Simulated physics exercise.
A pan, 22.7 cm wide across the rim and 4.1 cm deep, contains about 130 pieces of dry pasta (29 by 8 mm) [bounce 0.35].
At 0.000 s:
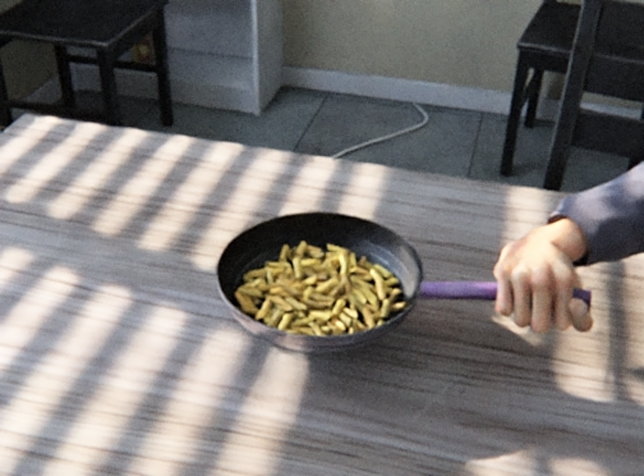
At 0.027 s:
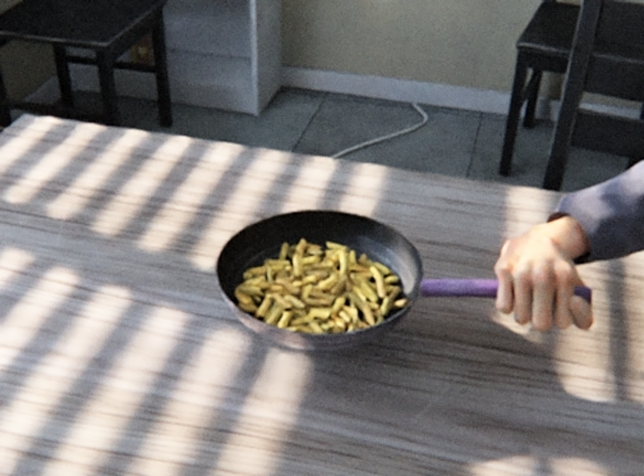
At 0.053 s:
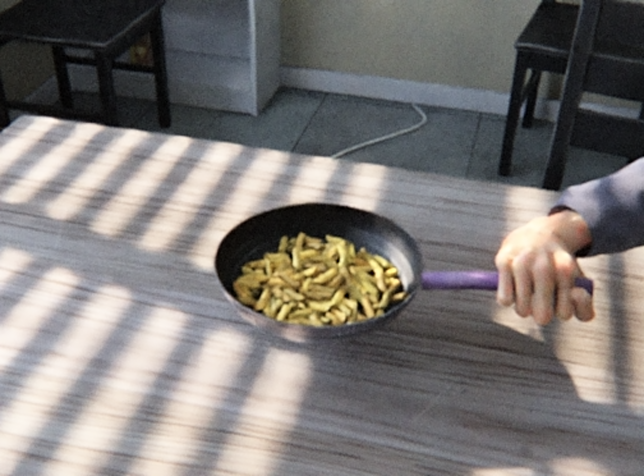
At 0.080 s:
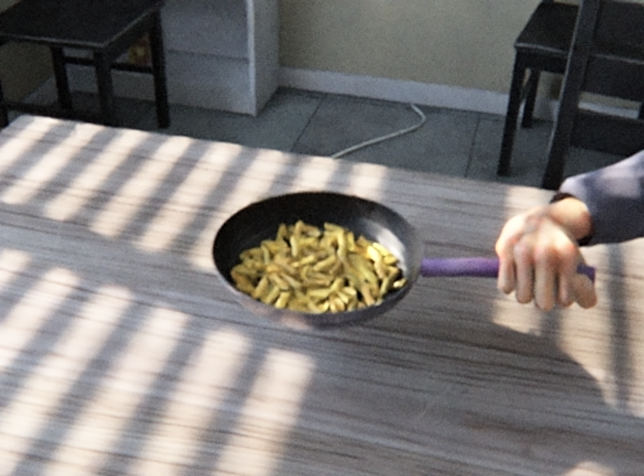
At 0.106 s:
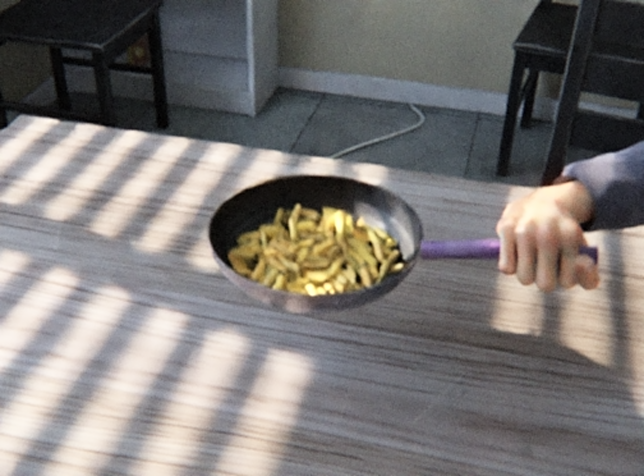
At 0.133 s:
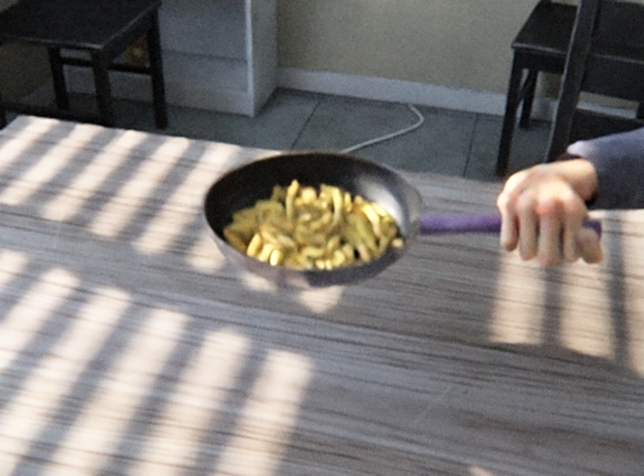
A dark frying pan full of yellow-green dry pasta pieces is held over a striped grey-brown wooden table, seen from above at an angle in a sunlit room. A hand in a dark sleeve grips its purple handle at right, with black chairs, a white shelf and a pale cable behind. The hand raises the pan, slowly then faster, while the camera stays still.
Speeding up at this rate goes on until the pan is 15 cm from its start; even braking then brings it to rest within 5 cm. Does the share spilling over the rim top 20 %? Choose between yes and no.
I choose no.
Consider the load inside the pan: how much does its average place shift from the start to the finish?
Roughly 3.5 cm.
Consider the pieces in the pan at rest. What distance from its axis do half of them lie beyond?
About 6.0 cm.
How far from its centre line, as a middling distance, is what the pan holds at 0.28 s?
5.5 centimetres or so.
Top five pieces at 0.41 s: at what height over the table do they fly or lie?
I'd say some 33 cm.
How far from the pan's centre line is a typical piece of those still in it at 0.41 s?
About 6.0 cm.
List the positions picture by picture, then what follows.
Pan at (319, 340); tilt 0 degrees; moved 0.0 cm; top of the load at (284, 255), in the first frame.
Pan at (319, 338); tilt 0 degrees; moved 0.3 cm; top of the load at (284, 253), in the second frame.
Pan at (318, 331); tilt 0 degrees; moved 1.3 cm; top of the load at (283, 246), in the third frame.
Pan at (317, 318); tilt 0 degrees; moved 3.0 cm; top of the load at (281, 235), in the fourth frame.
Pan at (315, 299); tilt 0 degrees; moved 5.2 cm; top of the load at (279, 218), in the fifth frame.
Pan at (312, 273); tilt 0 degrees; moved 8.2 cm; top of the load at (309, 196). Its speed is now 1.25 m/s, in the sixth frame.
After 0.28 s, pan 100 %; middle of the pieces not yet landed near (289, 67).
After 0.41 s, pan 100 %; middle of the pieces not yet landed near (264, 66).
Then, at 0.52 s, pan 95 %, in the air 5 %; middle of the pieces not yet landed near (258, 121).
After 0.63 s, pan 95 %, in the air 5 %; middle of the pieces not yet landed near (260, 129).
In the end, at 1.2 s, pan 95 %, fallen left of where it stops 5 %.
